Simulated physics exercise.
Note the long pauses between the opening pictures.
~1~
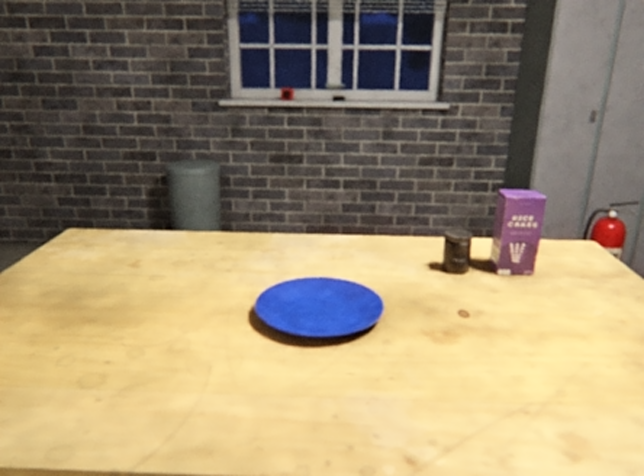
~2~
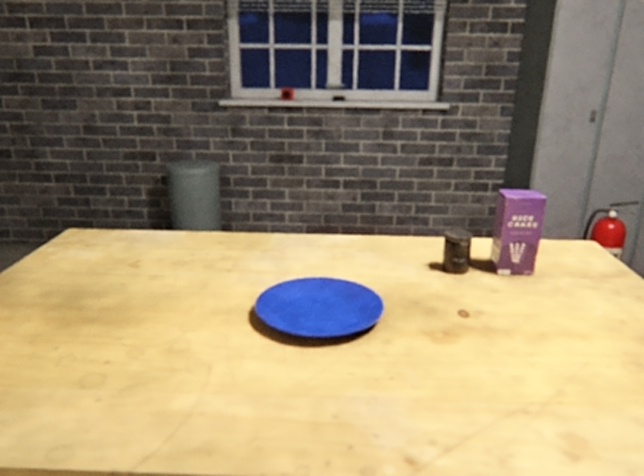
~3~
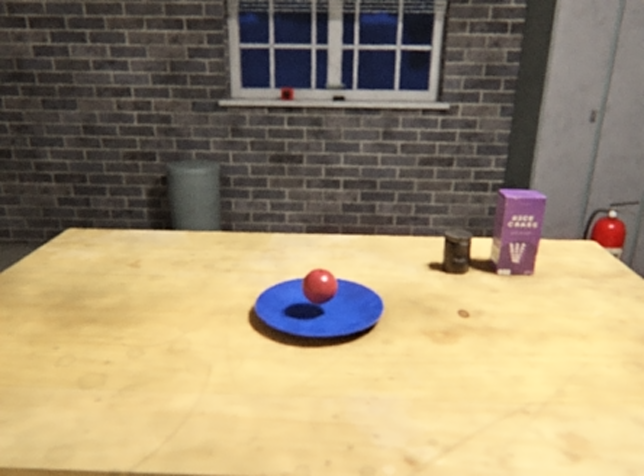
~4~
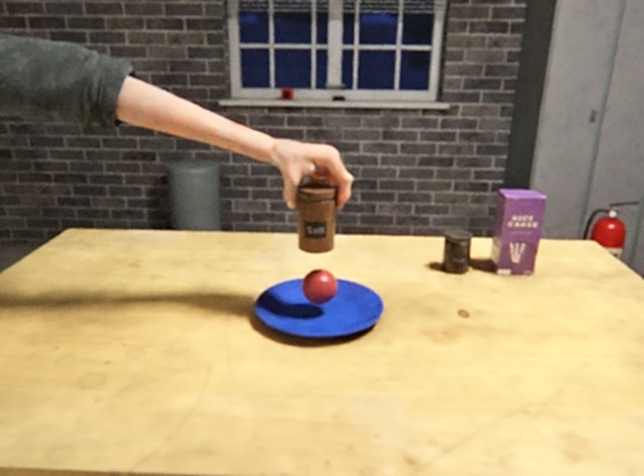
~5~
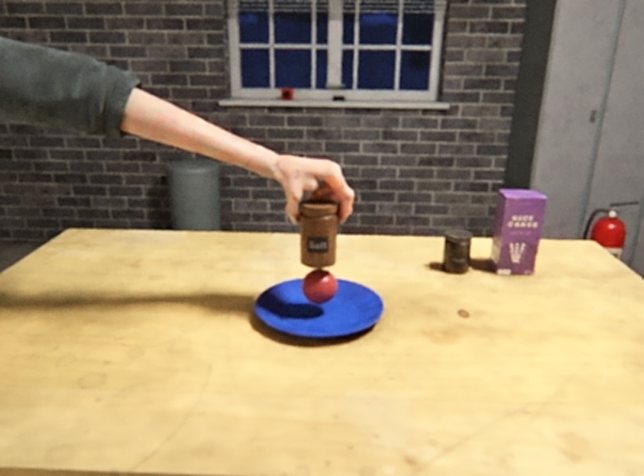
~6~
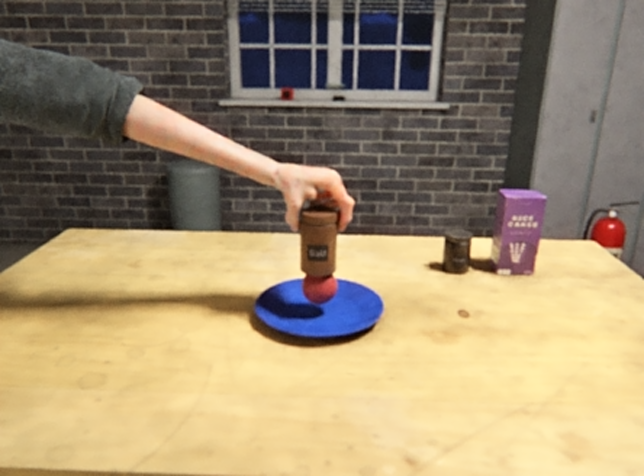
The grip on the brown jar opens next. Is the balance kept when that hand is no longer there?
No, the balance is lost.
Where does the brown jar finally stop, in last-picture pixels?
It ends near (219, 285).
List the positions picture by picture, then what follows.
In the first frame, the last thing is not in view yet.
In the second frame, the last thing is not in view yet; black jar (457, 252).
In the third frame, the last thing is not in view yet; red apple (320, 286).
The fourth frame shows coming down; brown jar (317, 218); black jar (457, 252).
The fifth frame shows coming down; brown jar (319, 233); red apple (320, 286).
The sixth frame shows in place under the hand; brown jar (319, 241); black jar (457, 252).
Then, 0.60 s past the last view, brown jar now fallen.
Then, 0.80 s past the last view, things are still on the move.
Then, 1.40 s past the last view, nothing new.
Finally, fallen, brown jar; the other 4 still in place. Final places as the last picture's camera would see them, brown jar near (219, 285). The pile comes apart.
